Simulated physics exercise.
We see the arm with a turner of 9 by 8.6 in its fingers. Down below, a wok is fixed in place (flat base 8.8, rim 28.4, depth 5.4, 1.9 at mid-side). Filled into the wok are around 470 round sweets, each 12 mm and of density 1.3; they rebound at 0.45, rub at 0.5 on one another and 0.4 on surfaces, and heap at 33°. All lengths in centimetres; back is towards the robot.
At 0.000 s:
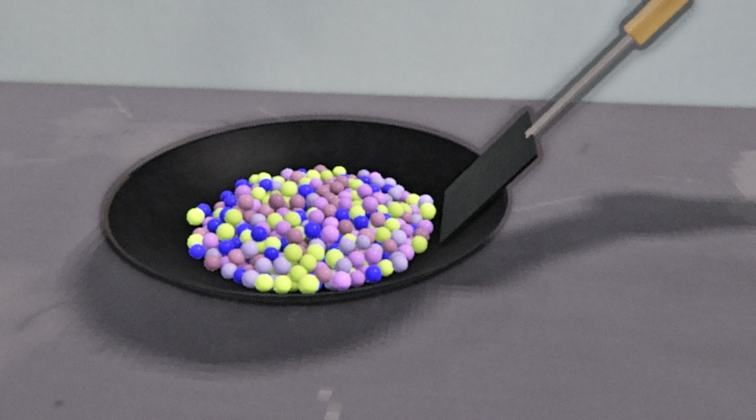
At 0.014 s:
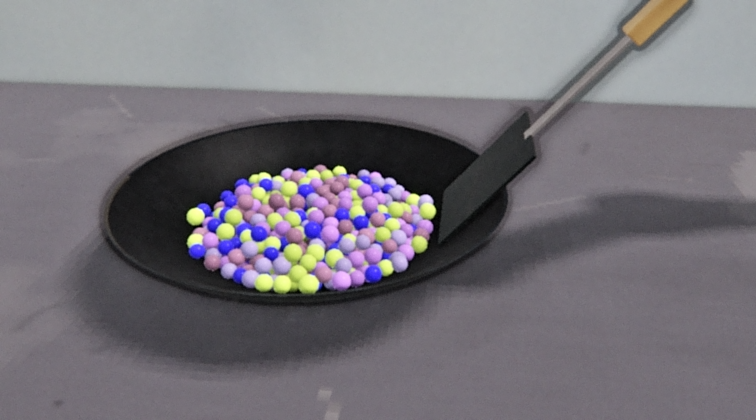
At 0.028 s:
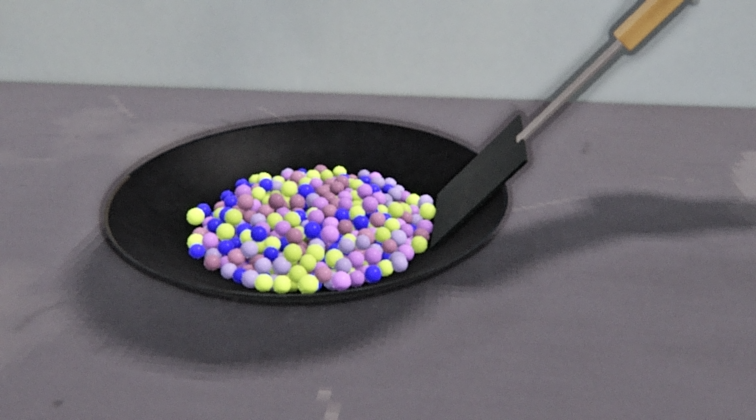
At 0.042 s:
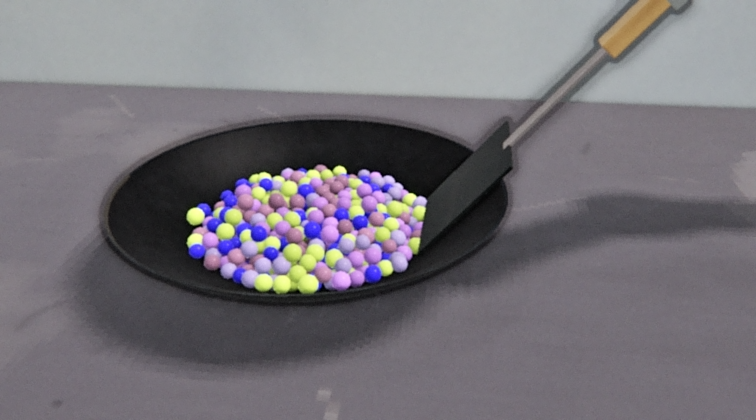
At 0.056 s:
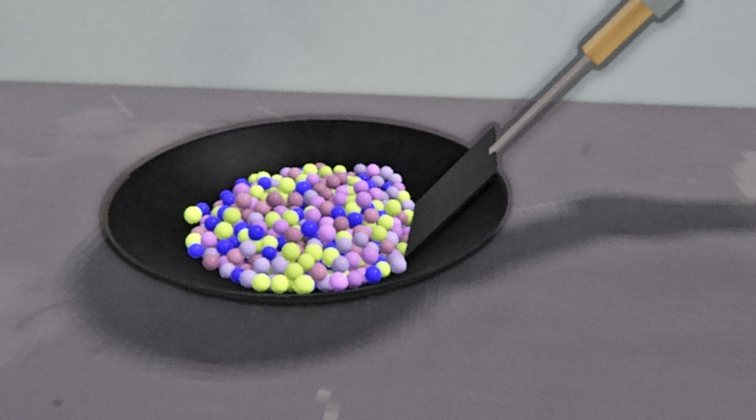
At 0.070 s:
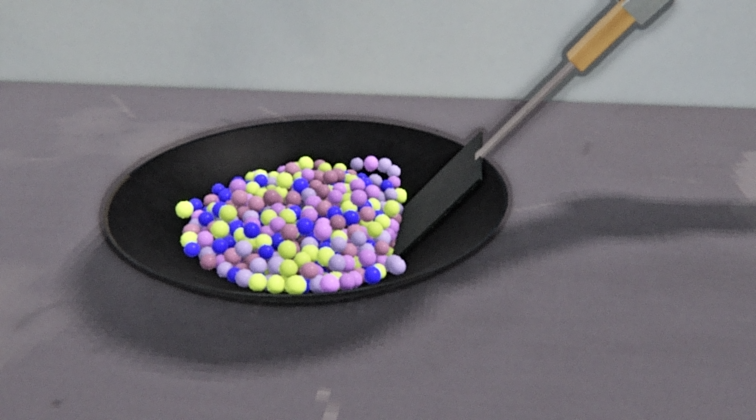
A black turner with a wooden grip slid down and left into a dark wok, nudging the right side of a heap of yellow-green, blue, pink and purple balls slightly leftward.
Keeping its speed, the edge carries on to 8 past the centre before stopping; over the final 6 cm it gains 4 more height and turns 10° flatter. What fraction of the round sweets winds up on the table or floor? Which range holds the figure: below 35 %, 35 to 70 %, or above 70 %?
The figure lies below 35 %.
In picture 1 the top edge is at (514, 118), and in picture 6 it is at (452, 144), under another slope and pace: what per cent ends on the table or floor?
Some 35 percent ends up on the table or floor.
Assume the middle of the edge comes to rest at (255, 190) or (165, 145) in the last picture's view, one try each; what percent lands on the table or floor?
I'd say some 0 per cent, then some 45 per cent.
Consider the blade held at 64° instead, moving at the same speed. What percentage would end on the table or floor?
It would be near 25 per cent.
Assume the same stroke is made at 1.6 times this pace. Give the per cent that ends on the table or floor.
Roughly 40 percent ends on the table or floor.
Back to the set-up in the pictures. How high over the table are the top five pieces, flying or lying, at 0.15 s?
Somewhere near 5 cm, I'd say.
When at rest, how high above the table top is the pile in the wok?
6.0 cm.
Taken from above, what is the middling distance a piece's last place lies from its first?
The figure is about 7 cm.
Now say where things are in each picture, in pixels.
In the first frame, turner top edge at (532, 132), sloping 50°; upper third of the load around (316, 213), from x 195 to 425, top at y 175; 468 in the wok.
In the second frame, turner top edge at (531, 132), sloping 50°; upper third of the load around (316, 213), from x 195 to 425, top at y 175.
In the third frame, turner top edge at (523, 136), sloping 50°; upper third of the load around (316, 212), from x 195 to 425, top at y 175.
In the fourth frame, turner top edge at (510, 142), sloping 50°; upper third of the load around (316, 211), from x 195 to 420, top at y 170.
In the fifth frame, turner top edge at (495, 148), sloping 50°; upper third of the load around (317, 208), from x 195 to 410, top at y 170.
In the sixth frame, turner top edge at (481, 154), sloping 50°; upper third of the load around (309, 204), from x 185 to 400, top at y 165; 468 in the wok.
After 0.15 s, sloping 50°, highest piece 6 above the table; 468 in the wok.
After 0.23 s, sloping 47°, highest piece 7 above the table; 465 in the wok, 3 on the blade or in flight.
After 0.47 s, sloping 40°, highest piece 8 above the table; 354 in the wok, 91 on the table or floor, 23 on the blade or in flight.
After 1.52 s, sloping 40°, highest piece 6 above the table; 352 in the wok, 116 on the table or floor.
At rest, 352 in the wok, 116 on the table or floor. That is 25 % on the table or floor.
